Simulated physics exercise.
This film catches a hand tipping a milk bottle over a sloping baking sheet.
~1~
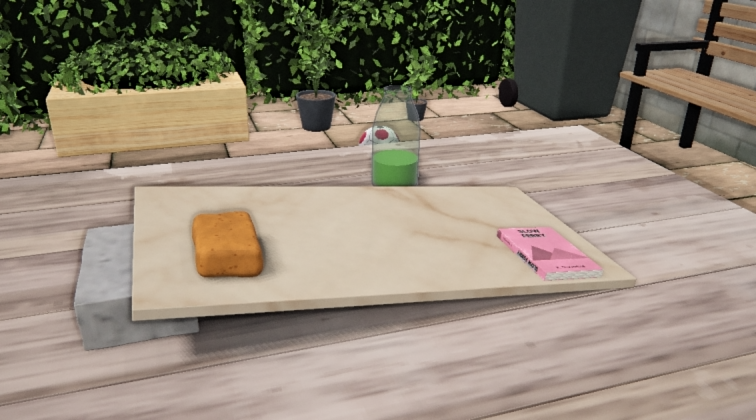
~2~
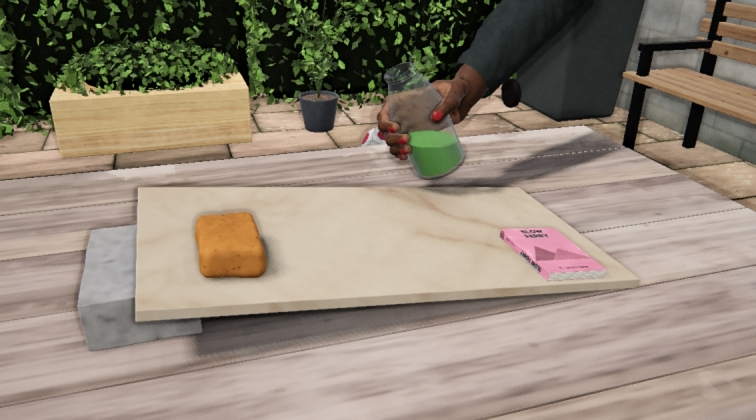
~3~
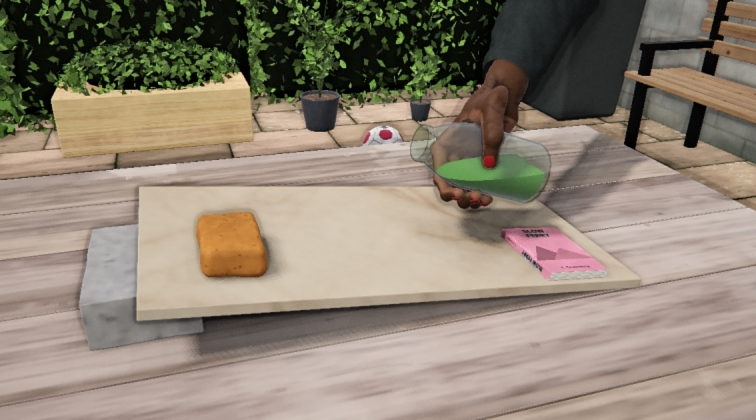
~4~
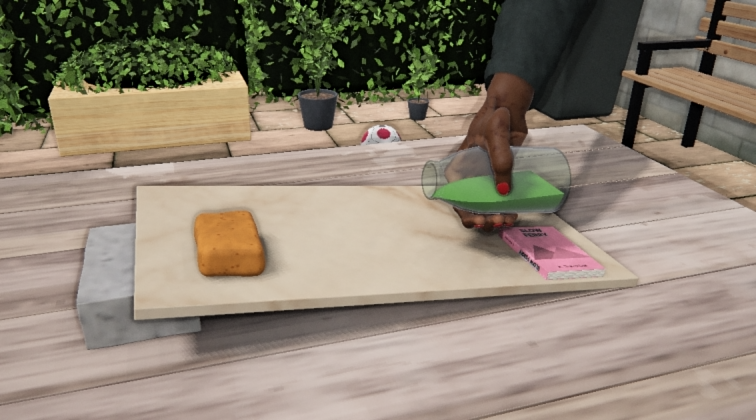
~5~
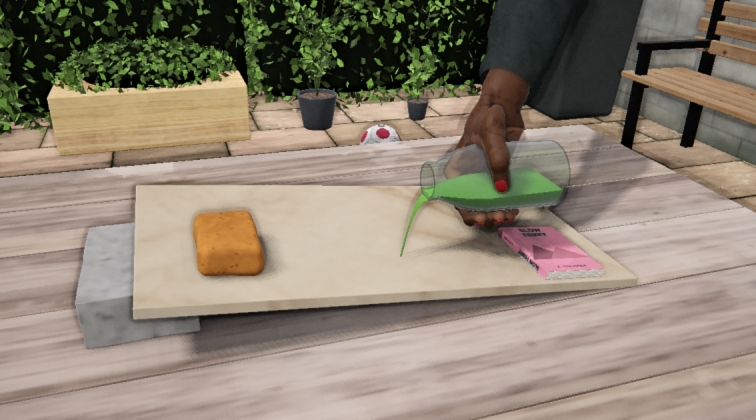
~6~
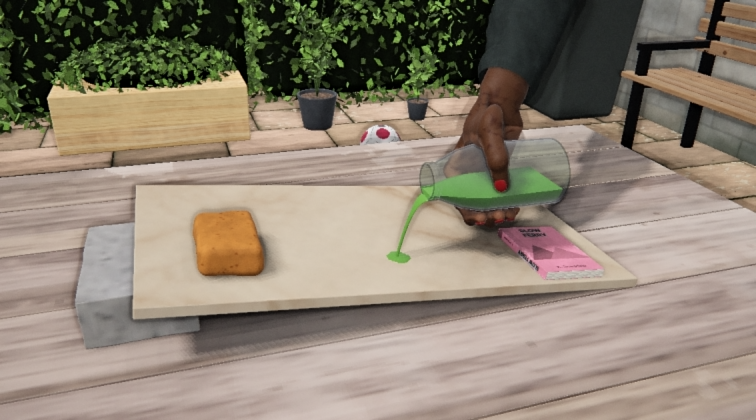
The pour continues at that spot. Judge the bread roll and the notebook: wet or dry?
Bread roll: Dry, notebook: Wet.
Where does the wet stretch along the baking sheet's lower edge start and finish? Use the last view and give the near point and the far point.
From (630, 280) to (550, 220).
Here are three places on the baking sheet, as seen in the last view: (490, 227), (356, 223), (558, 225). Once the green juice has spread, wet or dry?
Point one is caught by it, point two is never touched, point three is caught by it.
Soon after, it runs down to the right; the bread roll is dry; the notebook is dry.
Later, it runs down to the right and off the end; the bread roll is dry; the notebook is wet.
In the end, it runs down to the right and off the end; the bread roll is dry; the notebook is wet.
